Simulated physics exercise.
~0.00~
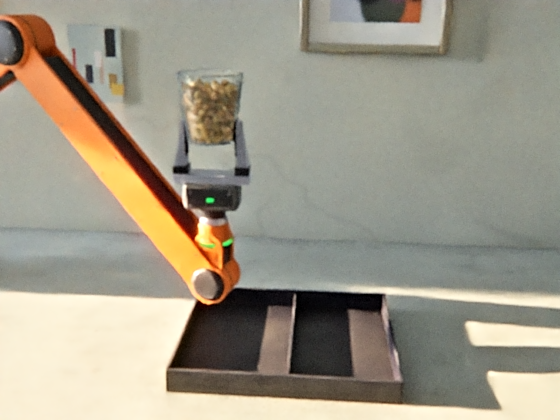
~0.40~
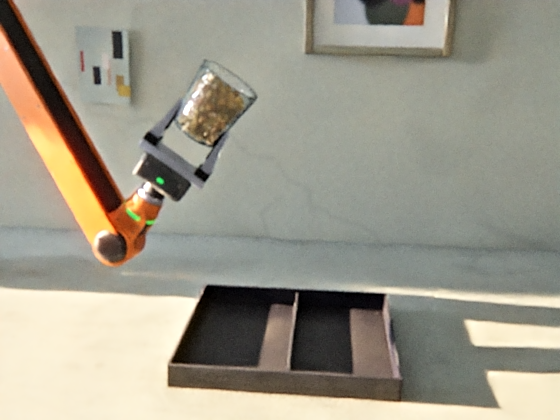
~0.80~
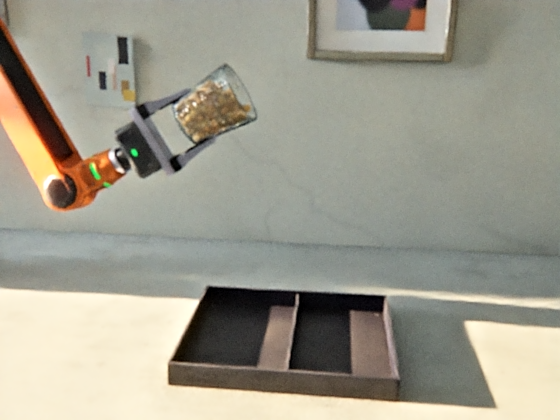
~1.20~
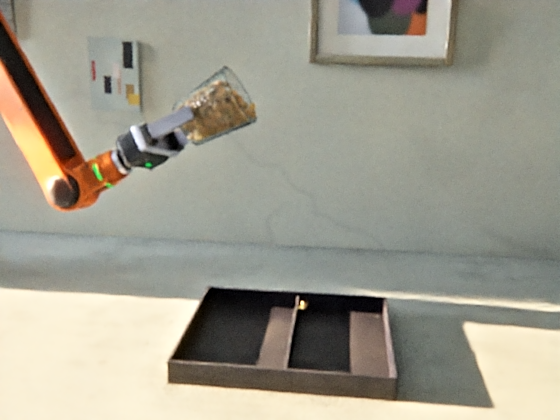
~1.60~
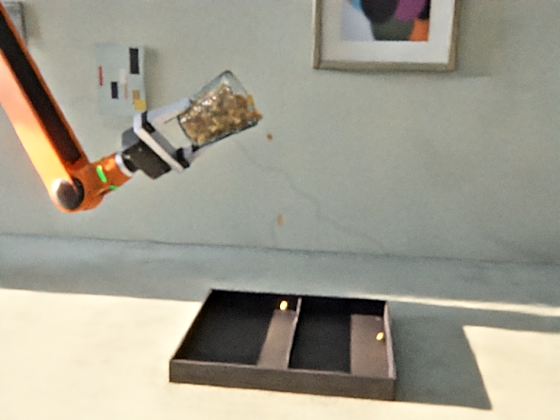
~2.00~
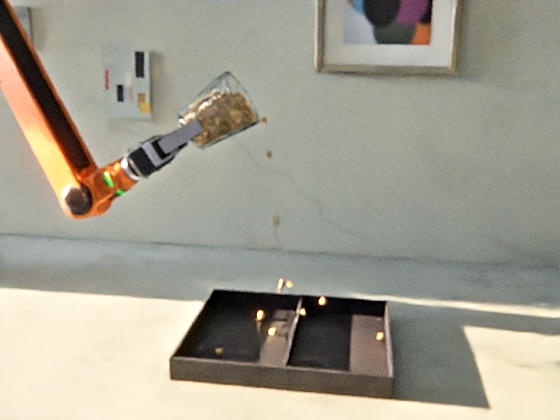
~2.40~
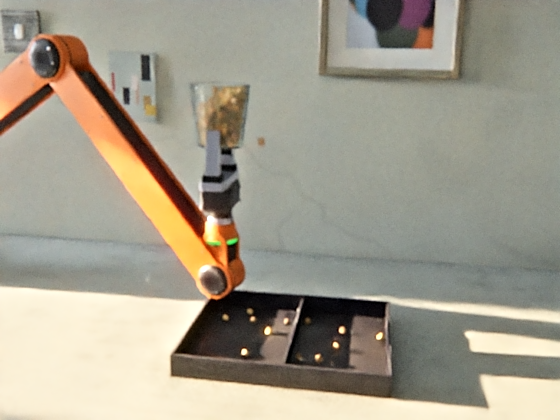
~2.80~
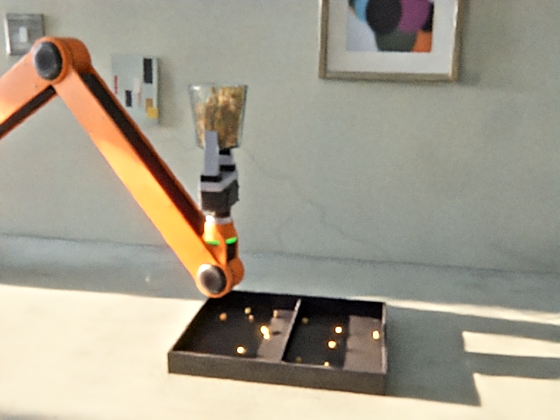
Orange robot arm tipping a clear cup of dried chickpeas, scattering a few into a divided black tray, then righting it mostly full.
